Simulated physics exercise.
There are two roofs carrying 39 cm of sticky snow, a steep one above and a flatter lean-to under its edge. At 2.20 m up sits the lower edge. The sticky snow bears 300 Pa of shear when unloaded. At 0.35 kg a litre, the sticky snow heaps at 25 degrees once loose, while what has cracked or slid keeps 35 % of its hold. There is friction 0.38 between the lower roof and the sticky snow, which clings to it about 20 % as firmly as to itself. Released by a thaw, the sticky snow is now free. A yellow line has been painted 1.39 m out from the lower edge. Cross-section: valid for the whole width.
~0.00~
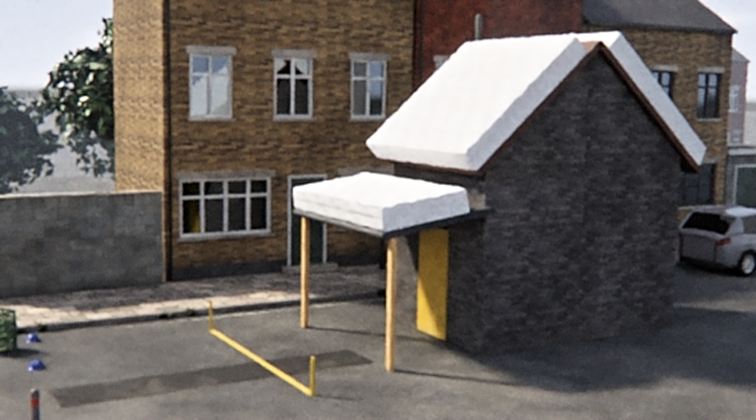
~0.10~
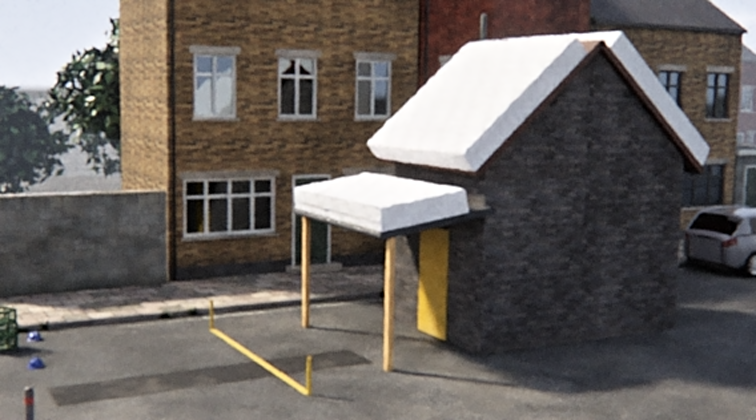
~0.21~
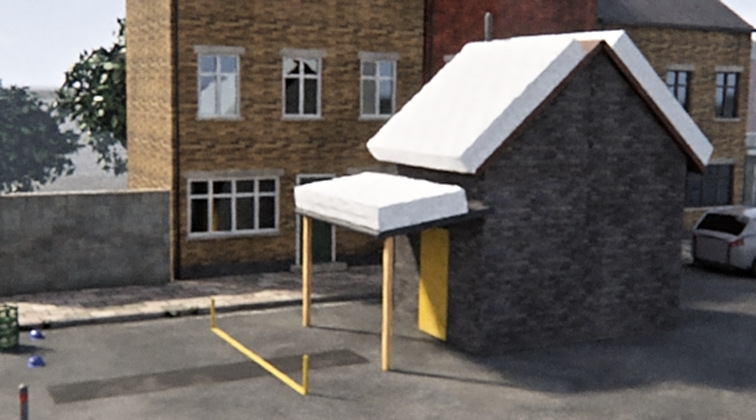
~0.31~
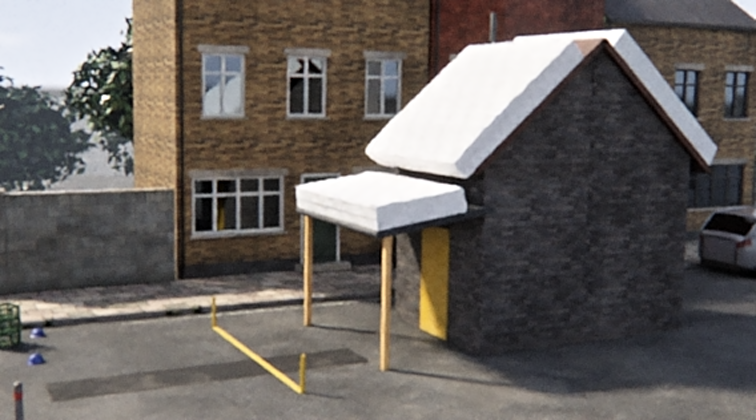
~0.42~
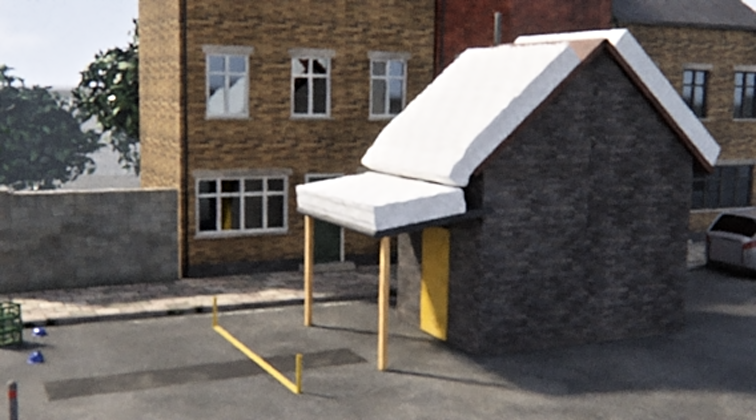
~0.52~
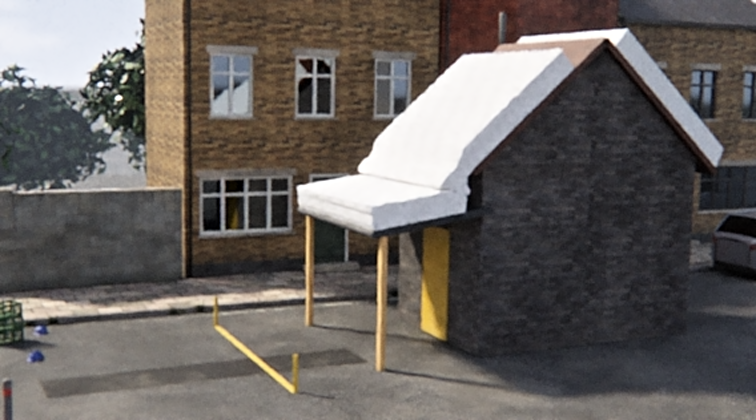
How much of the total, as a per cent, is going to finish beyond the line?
I would expect close to 26 percent of the snow beyond the line.
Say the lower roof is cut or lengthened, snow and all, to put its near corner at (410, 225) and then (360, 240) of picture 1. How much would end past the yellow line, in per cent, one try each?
First about 35 per cent, second about 20 per cent.
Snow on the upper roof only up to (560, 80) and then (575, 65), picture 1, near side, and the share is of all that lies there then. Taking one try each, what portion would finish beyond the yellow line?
It would be 16 percent the first time and 20 percent the second.
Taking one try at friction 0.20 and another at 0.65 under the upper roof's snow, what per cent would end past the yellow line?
Roughly 35 per cent first, roughly 12 per cent second.
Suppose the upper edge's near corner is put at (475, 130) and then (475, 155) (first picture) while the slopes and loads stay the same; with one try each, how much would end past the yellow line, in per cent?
In turn about 45 %, 35 %.
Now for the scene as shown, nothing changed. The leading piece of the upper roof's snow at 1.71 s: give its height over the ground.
Close to 1.4 metres, I reckon.
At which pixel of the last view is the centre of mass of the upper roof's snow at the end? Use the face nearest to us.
Look near (344, 291) in the final picture.
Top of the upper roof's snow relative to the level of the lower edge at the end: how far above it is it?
0.7 m, give or take.
After 1.07 s, none is below the lower edge and 0 % is past the line.
After 1.71 s, 12 % is below the lower edge and 0 % is past the line.
After 2.36 s, 46 % is below the lower edge and 16 % is past the line.
After 3.00 s, 55 % is below the lower edge and 26 % is past the line.
After 4.30 s, at the end, 56 % is below the lower edge and 26 % is past the line.
